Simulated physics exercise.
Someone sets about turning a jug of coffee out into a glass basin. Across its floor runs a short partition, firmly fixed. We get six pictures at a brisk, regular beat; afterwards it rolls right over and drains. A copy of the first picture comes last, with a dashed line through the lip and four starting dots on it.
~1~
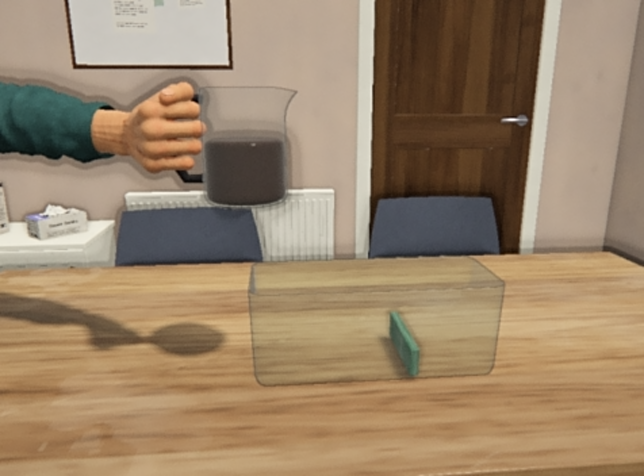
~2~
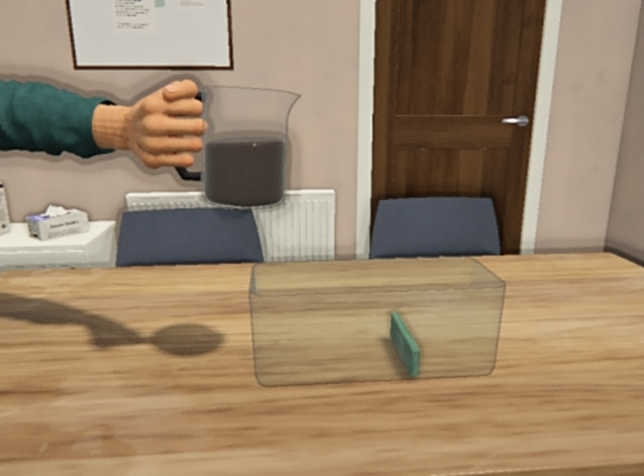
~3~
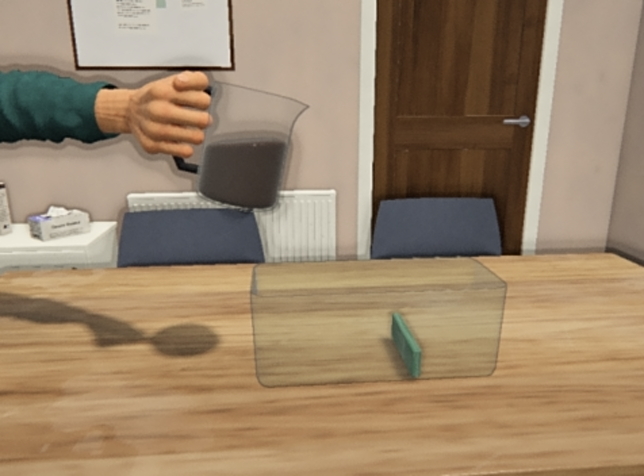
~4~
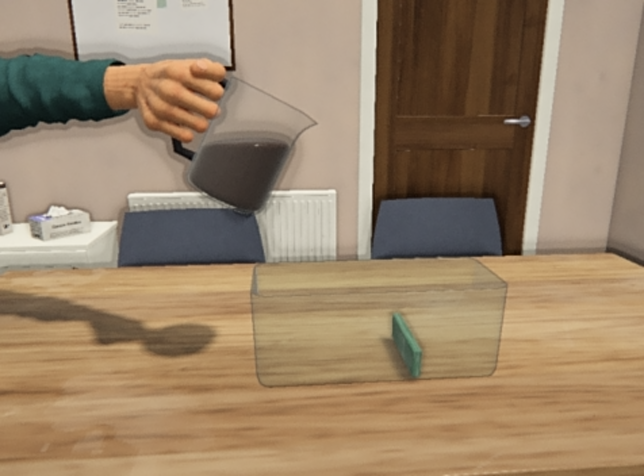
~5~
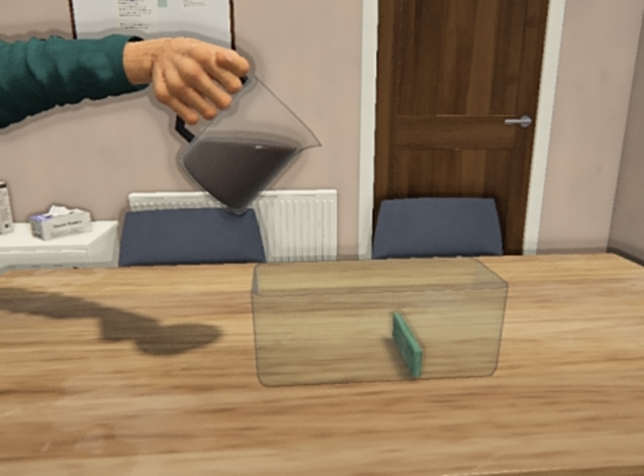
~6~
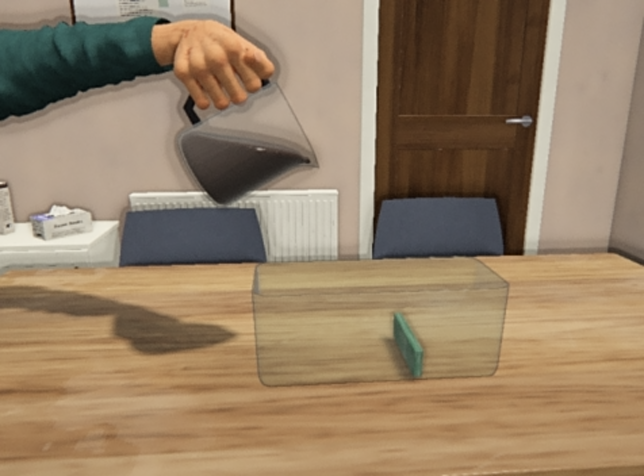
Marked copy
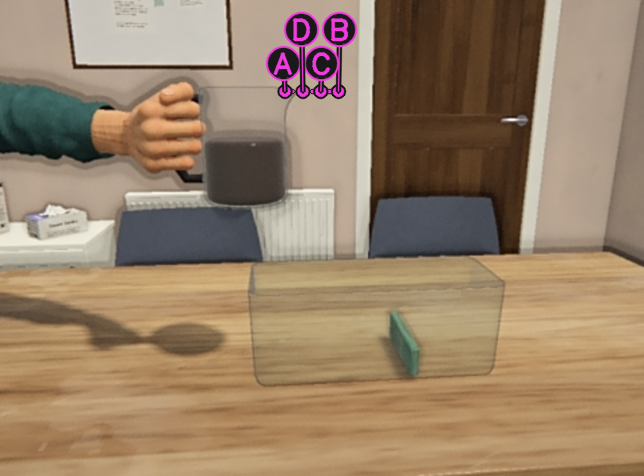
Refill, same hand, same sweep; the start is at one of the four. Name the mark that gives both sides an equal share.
Choose B.
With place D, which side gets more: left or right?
The left side.
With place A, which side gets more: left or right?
The left one.
On the marked copy, A at (285, 91); B at (338, 91); C at (320, 91); D at (302, 91).
With A, about 85 % ends left of the wall and 11 % right of it; 4 % is lost outside.
With B, about 54 % ends left of the wall and 43 % right of it; 3 % is lost outside.
With C, about 77 % ends left of the wall and 18 % right of it; 5 % is lost outside.
With D, about 87 % ends left of the wall and 8 % right of it; 4 % is lost outside.
